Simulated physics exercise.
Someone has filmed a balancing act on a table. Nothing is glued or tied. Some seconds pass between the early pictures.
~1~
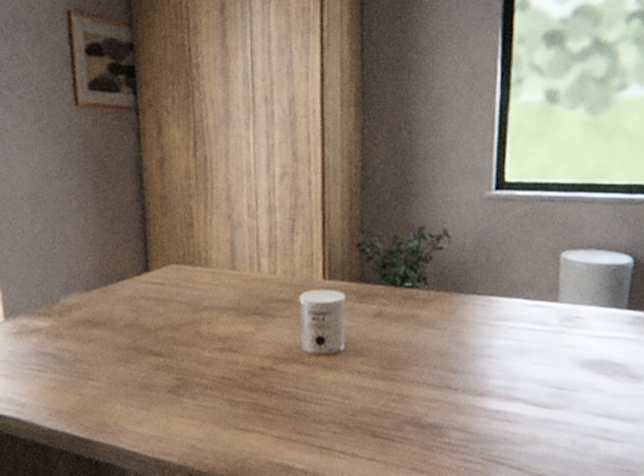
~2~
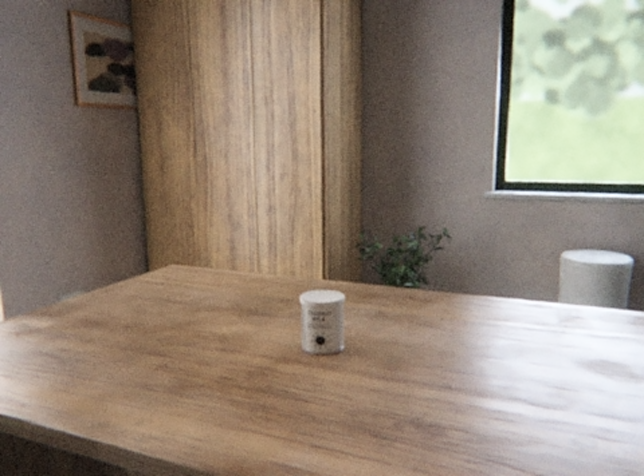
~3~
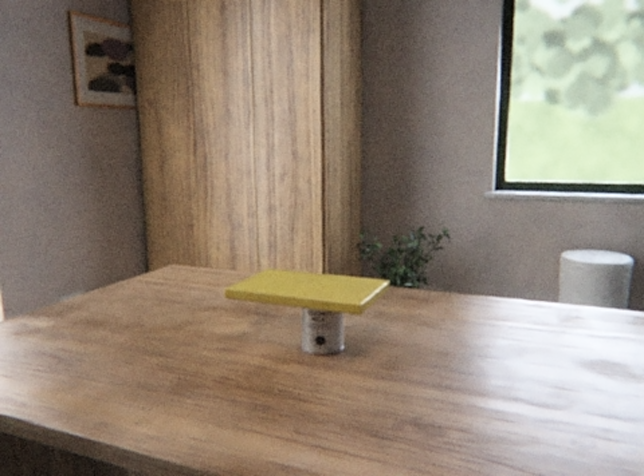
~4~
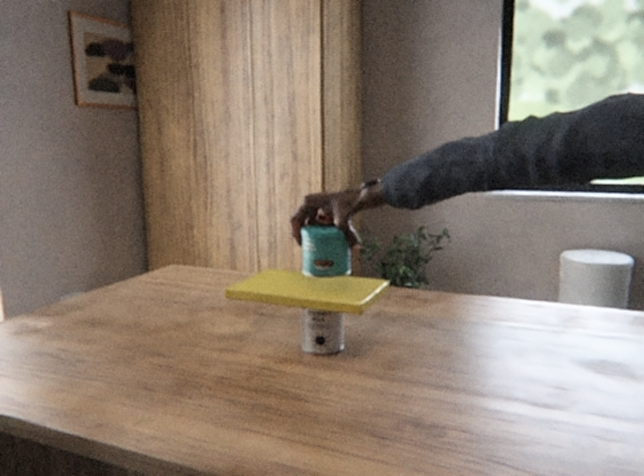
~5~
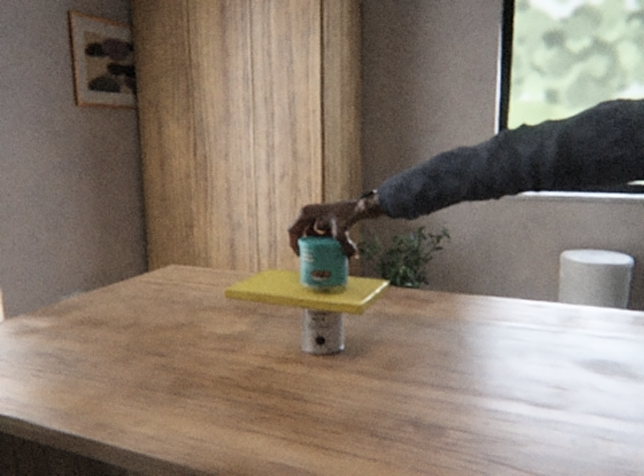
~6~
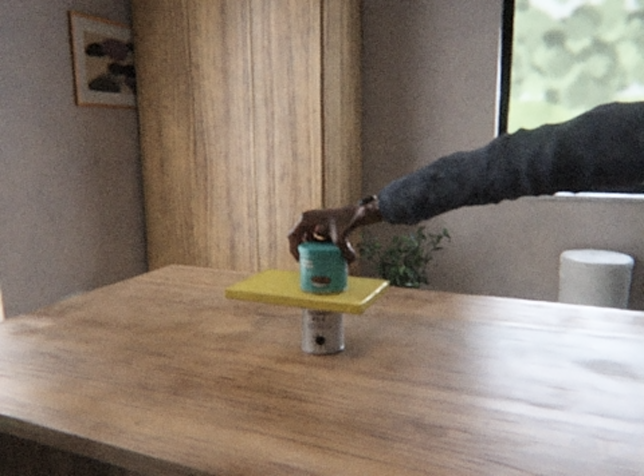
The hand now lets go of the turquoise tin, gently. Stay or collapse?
In the end the stack holds.
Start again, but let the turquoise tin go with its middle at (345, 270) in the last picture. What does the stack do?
Then it stays up.
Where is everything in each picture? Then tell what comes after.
In the first frame, the last thing is not in view yet.
In the second frame, the last thing is not in view yet.
In the third frame, the last thing is not in view yet; yellow lid (309, 289).
In the fourth frame, still above its spot; turquoise tin (326, 250); yellow lid (309, 289).
In the fifth frame, still above its spot; turquoise tin (324, 261); yellow lid (309, 289).
In the sixth frame, set down, still held; turquoise tin (324, 267); yellow lid (309, 289).
Then, 0.90 s after the last picture, nothing has stirred.
Then, 1.80 s after the last picture, turquoise tin resting near (324, 267).
At rest, all 3 in place. Seen from the same camera at the end, turquoise tin near (324, 267). The stack stays up.
